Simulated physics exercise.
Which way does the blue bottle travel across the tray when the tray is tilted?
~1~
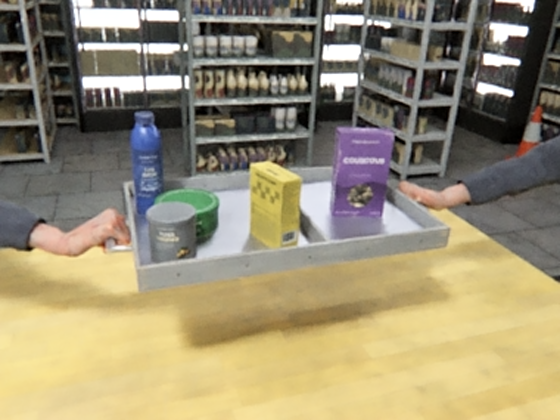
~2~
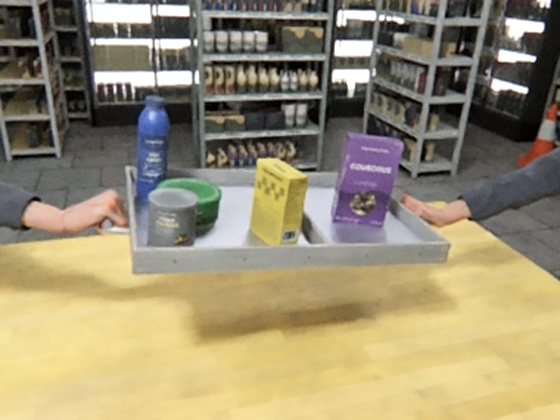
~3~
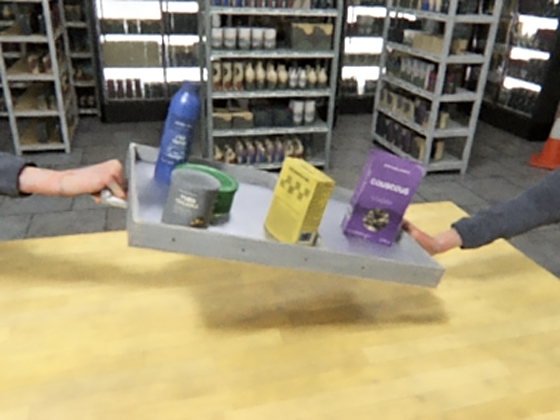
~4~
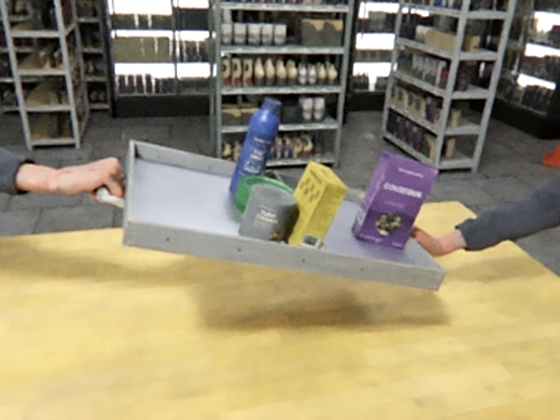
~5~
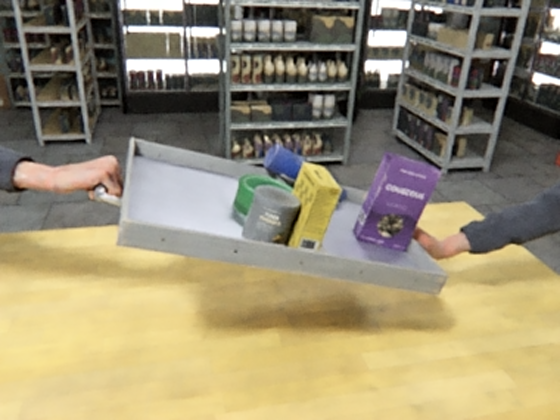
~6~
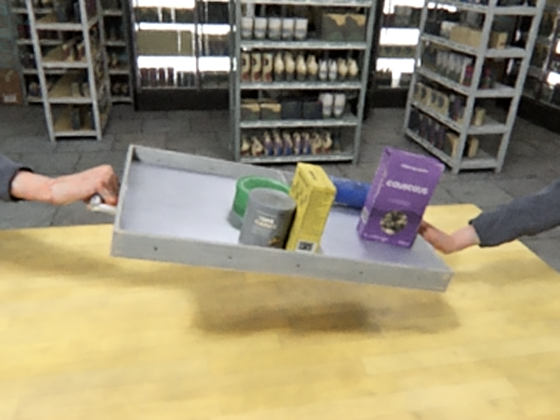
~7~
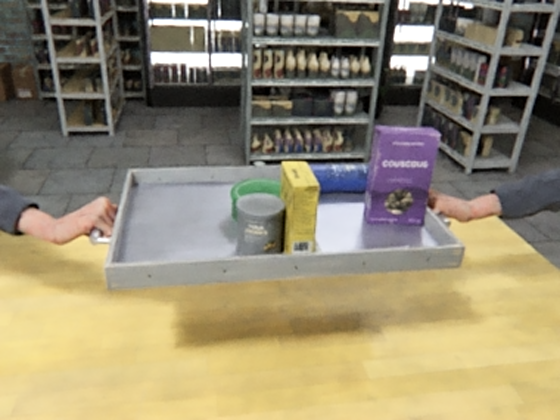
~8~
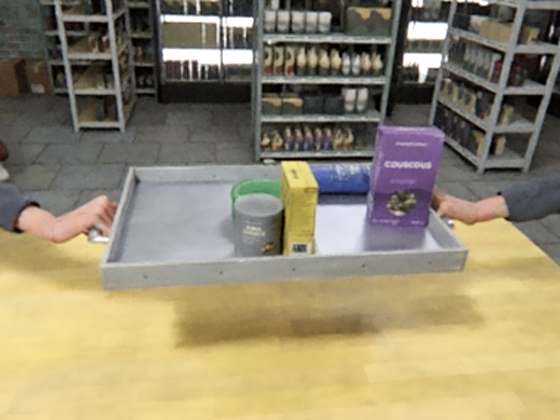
The blue bottle moves to the right, toppling on the way and ending on its side behind the yellow and purple packets.
